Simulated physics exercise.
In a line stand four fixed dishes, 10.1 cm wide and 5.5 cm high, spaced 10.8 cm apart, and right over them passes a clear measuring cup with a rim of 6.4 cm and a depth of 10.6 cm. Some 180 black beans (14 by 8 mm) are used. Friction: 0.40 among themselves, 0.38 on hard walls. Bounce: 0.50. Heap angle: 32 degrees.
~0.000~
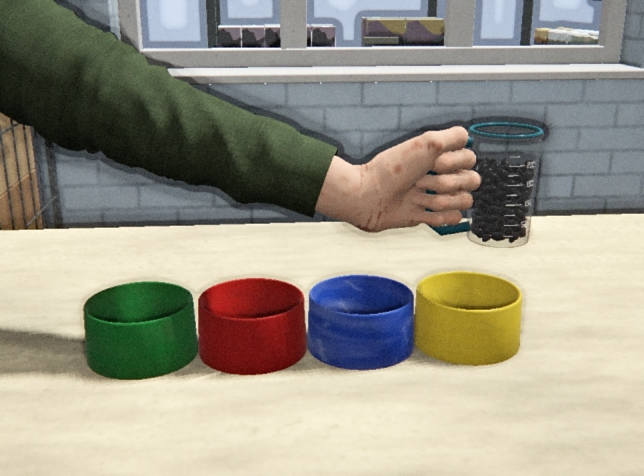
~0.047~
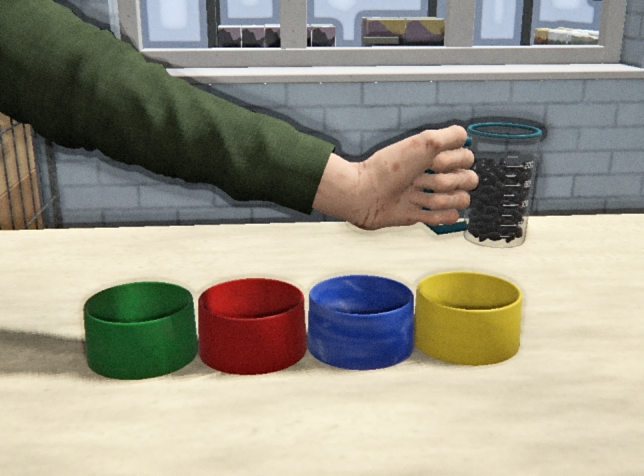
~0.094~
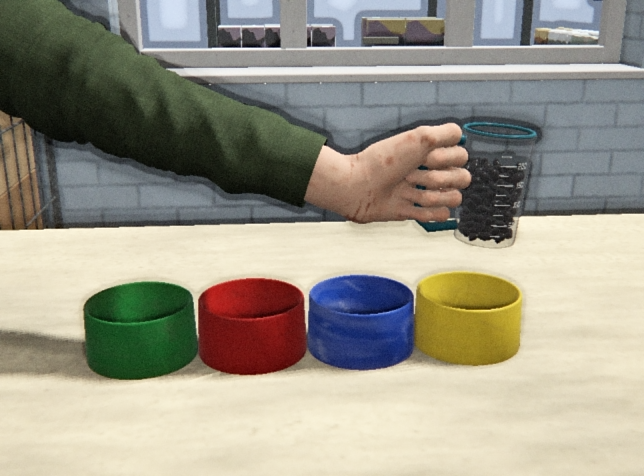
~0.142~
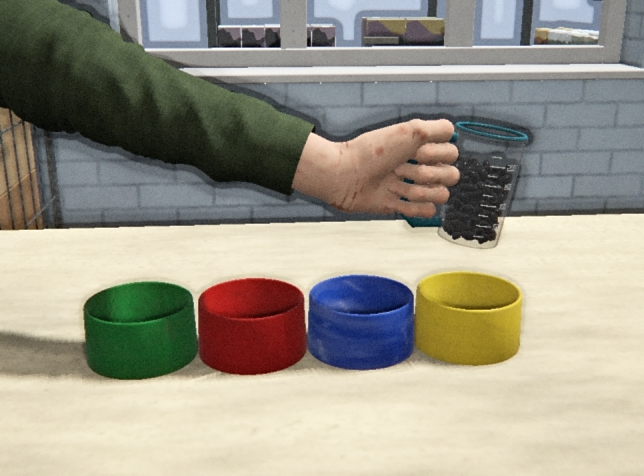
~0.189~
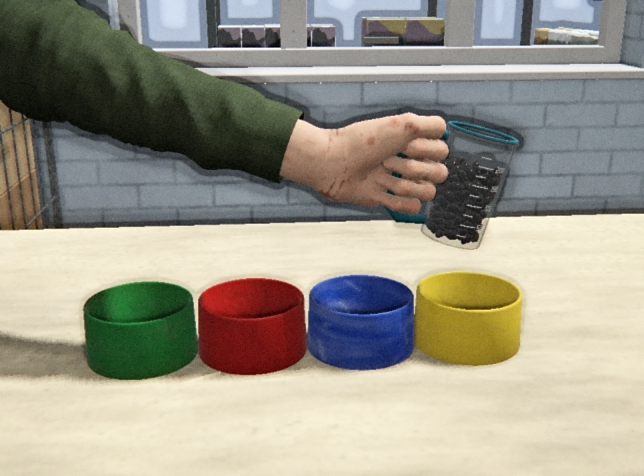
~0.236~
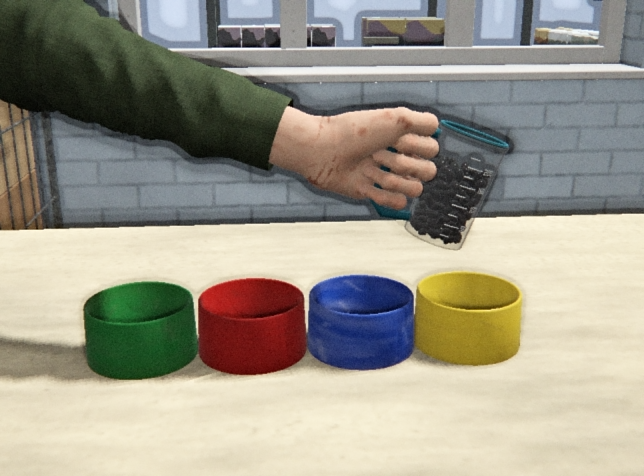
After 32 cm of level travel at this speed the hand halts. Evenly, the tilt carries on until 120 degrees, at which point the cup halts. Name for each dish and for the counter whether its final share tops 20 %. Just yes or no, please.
In short: Red yes, blue no, green no, yellow no, counter no.
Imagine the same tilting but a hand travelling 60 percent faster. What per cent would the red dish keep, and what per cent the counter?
Red 100, counter 0.
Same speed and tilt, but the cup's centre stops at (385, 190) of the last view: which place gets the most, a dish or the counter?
Yellow.
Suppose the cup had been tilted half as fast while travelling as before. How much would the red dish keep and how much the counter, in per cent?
Then the red dish would get 100 and the counter 0.
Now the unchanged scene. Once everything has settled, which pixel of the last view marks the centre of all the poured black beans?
Close to pixel (257, 331).
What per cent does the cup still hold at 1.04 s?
Roughly 95 in a hundred.
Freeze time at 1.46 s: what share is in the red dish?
About 60 percent.
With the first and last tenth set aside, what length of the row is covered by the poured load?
6 cm, roughly.
Then, at 0.72 s, tilt 72 degrees; cup holds 100 %.
After 1.04 s, tilt 106 degrees; cup holds 95 %.
After 1.46 s, tilt 120 degrees; cup holds 35 %, red 60 %.
At rest (2.3 s), red 100 %, blue 0 %, green 0 %, yellow 0 %, counter 0 %.
